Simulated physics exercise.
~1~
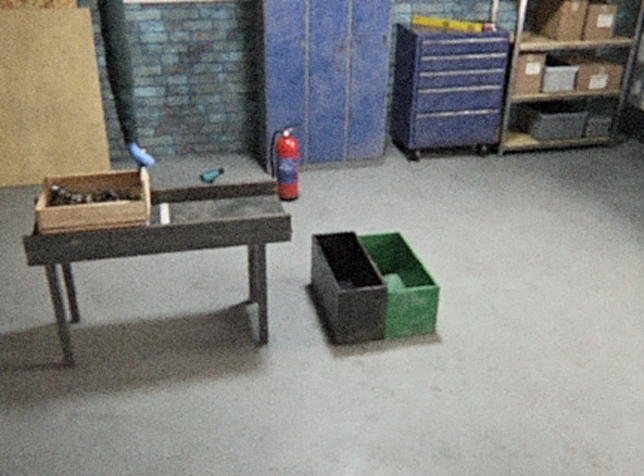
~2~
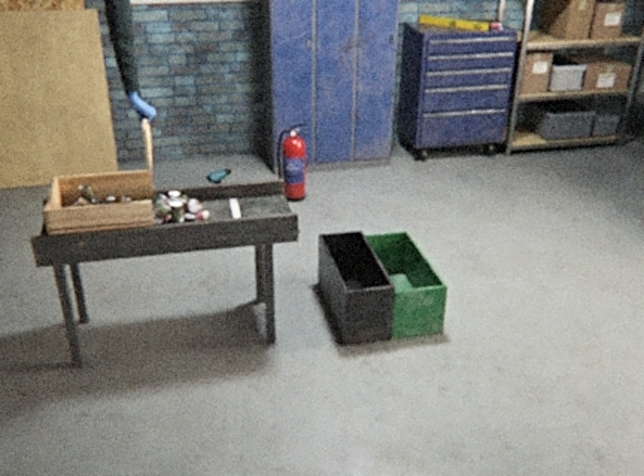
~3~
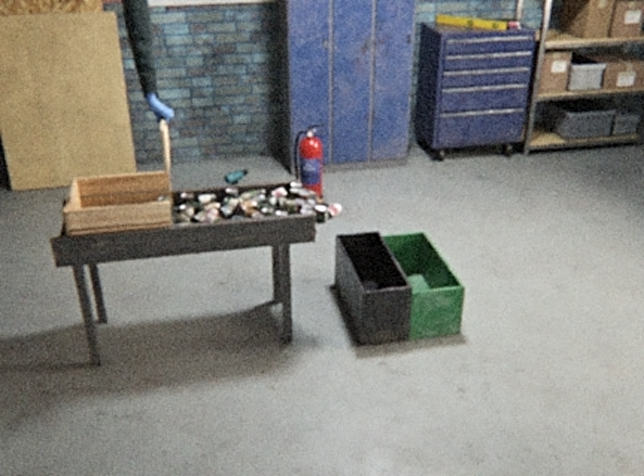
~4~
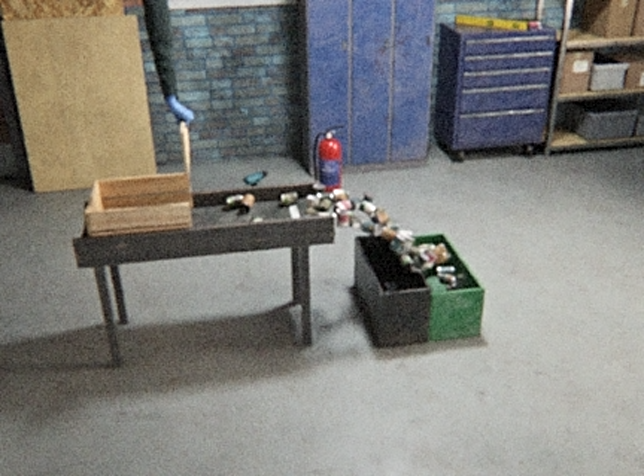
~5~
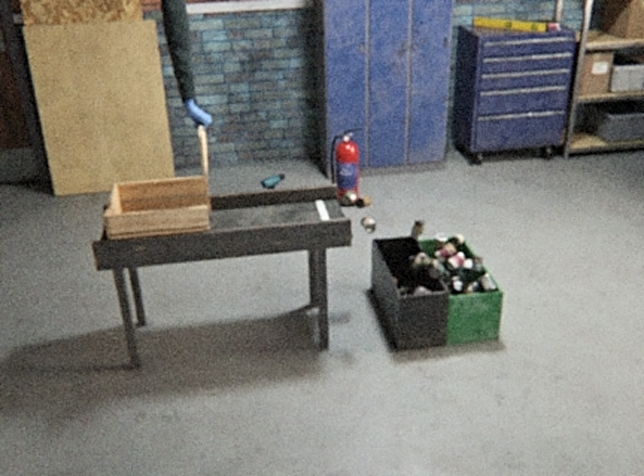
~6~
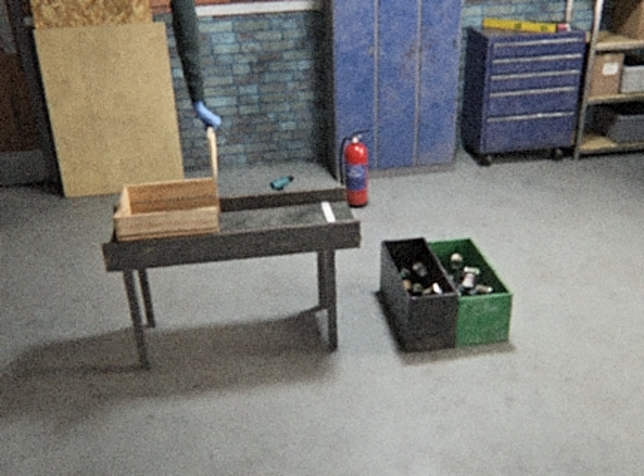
A blue-tipped dark arm hangs above a low dark table with a belt in a garage workshop, seen from slightly above, with a wooden pen of small tins at the left end. A black tub and a green tote stand on the grey floor to the right, before a red extinguisher, blue lockers and a tool chest. A gate rises from the pen, and the tins spill out and ride right along the belt. They stream off the end and drop into both containers as the view pans left. Finally the pen and belt look empty, with tins lying in the tub and more in the tote.
